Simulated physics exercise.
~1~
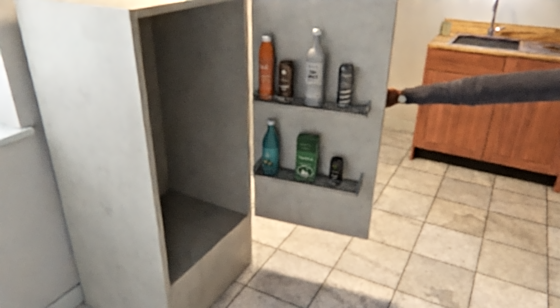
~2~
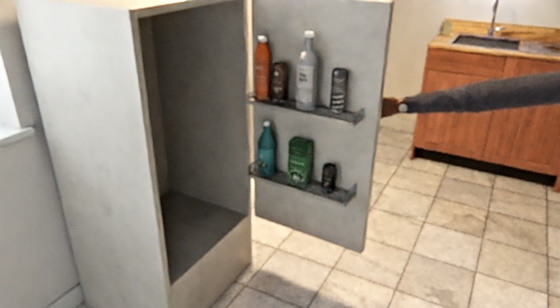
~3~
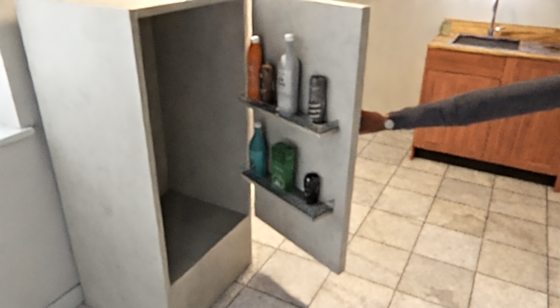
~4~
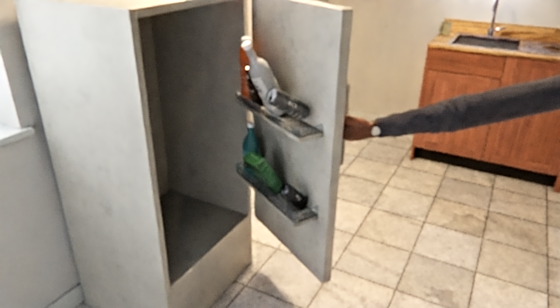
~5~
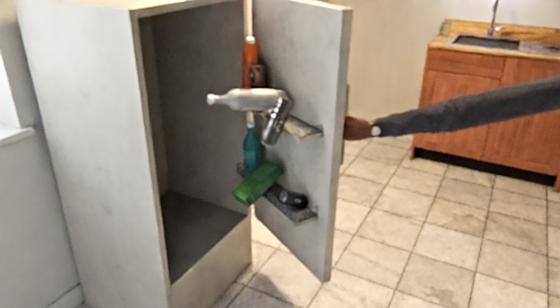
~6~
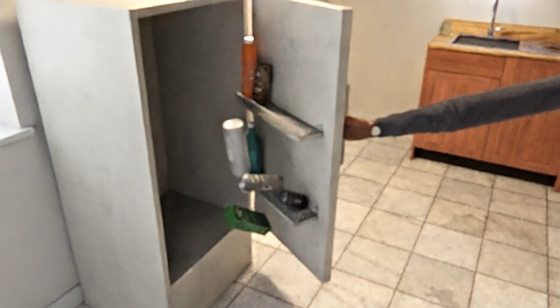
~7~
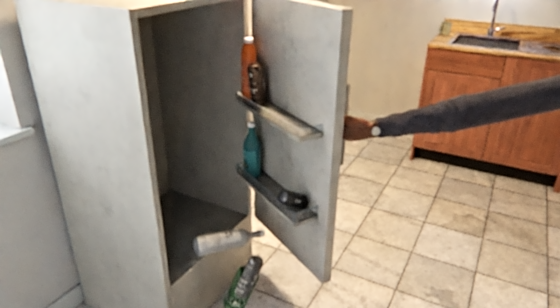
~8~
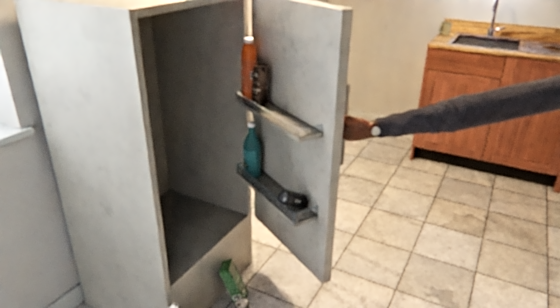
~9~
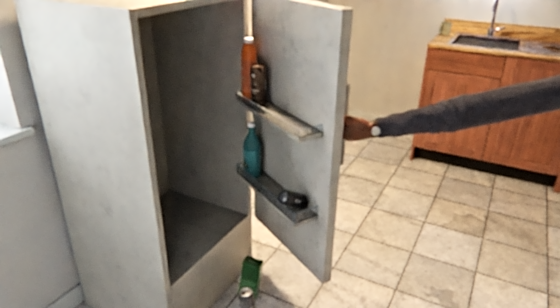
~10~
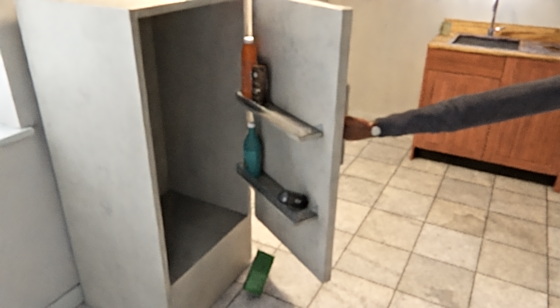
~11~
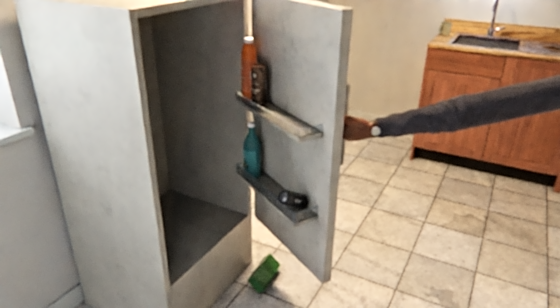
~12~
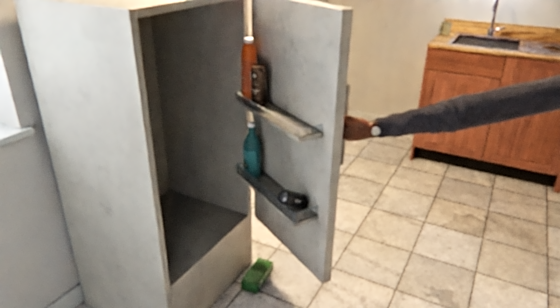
In a kitchen, a hand swings a cabinet door, and three containers fall from its shelves.
